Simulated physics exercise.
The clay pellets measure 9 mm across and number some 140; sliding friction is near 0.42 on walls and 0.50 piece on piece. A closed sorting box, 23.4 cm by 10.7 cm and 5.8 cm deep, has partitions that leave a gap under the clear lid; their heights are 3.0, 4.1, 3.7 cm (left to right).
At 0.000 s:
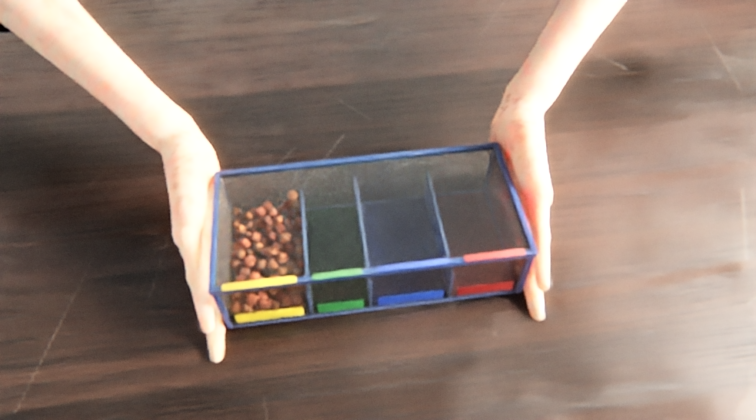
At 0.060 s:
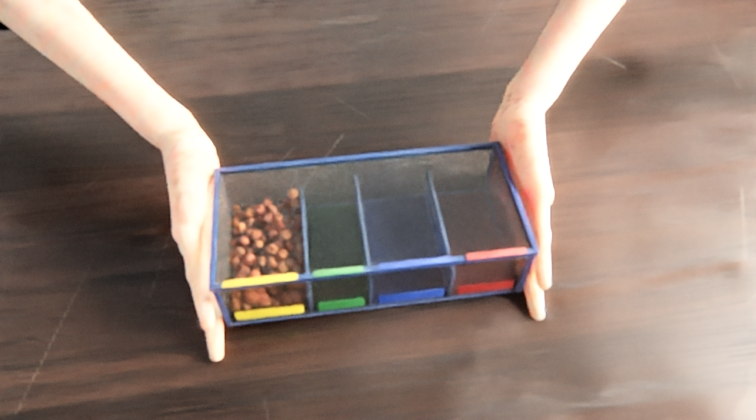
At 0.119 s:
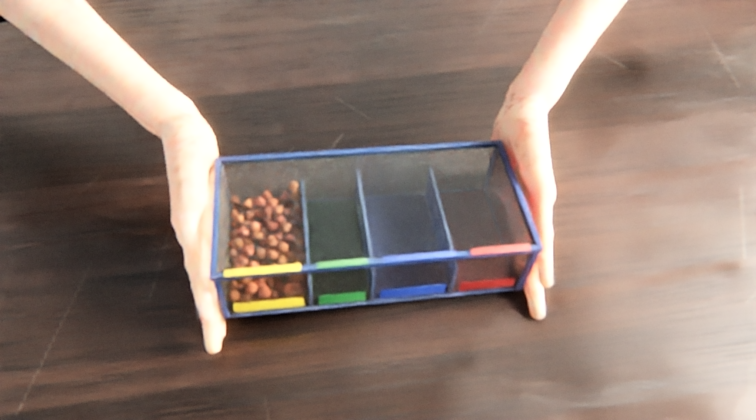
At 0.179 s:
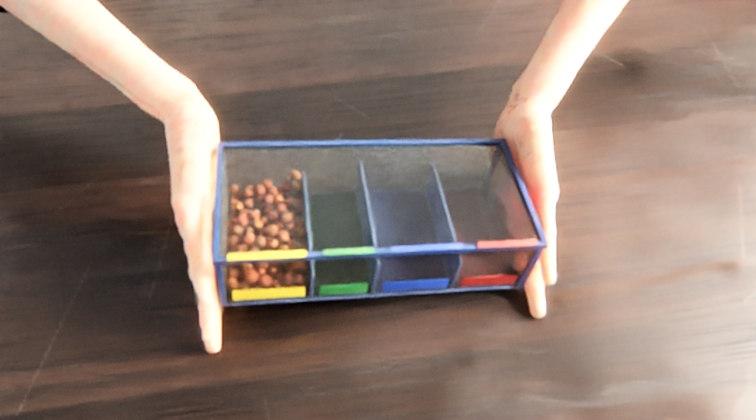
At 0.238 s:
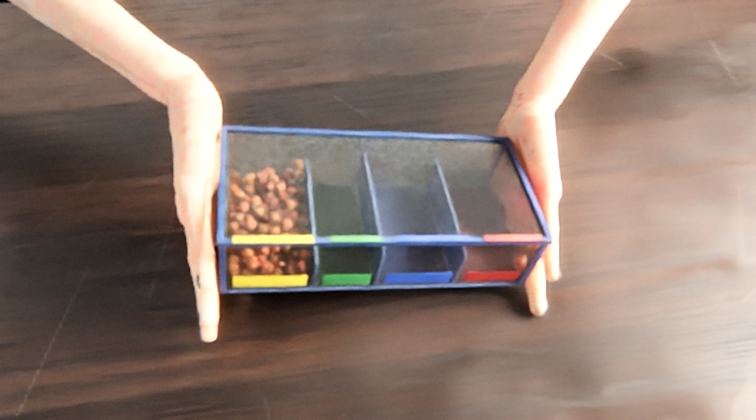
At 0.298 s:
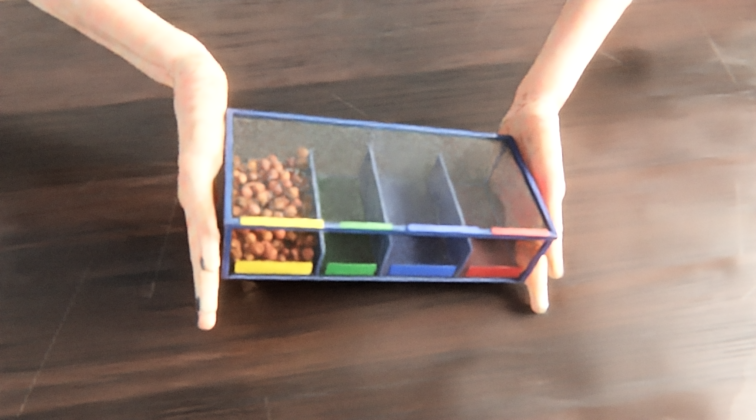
Clear lidded box with four colour-marked compartments tilting gradually between two hands, its left side rising, brown pellets in the yellow section.
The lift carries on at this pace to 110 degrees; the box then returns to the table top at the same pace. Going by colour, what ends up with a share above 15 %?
Red: Above, blue: Below, green: Above, yellow: Below.
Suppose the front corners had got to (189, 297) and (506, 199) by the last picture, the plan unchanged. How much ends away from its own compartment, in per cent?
In that case some 0 per cent.
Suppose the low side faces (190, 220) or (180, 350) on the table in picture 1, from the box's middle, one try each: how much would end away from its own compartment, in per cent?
Some 0 and 0 per cent.
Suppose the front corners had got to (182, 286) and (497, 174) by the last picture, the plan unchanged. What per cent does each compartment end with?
Red 0, blue 0, green 0, yellow 100.
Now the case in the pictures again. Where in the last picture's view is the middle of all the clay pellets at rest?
At about (452, 203).
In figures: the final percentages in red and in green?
Red 60, green 25.
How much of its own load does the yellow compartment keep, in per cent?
Some 10 per cent.
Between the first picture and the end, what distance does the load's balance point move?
About 14.0 cm.
After 1.74 s, tilt 110 degrees; red 25 %, blue 10 %, green 35 %, yellow 30 %.
After 2.71 s, tilt 50 degrees; red 60 %, blue 5 %, green 25 %, yellow 5 %.
After 3.66 s, tilt 0 degrees; red 60 %, blue 5 %, green 25 %, yellow 5 %.
At rest (4.1 s), red 60 %, blue 5 %, green 25 %, yellow 5 %.
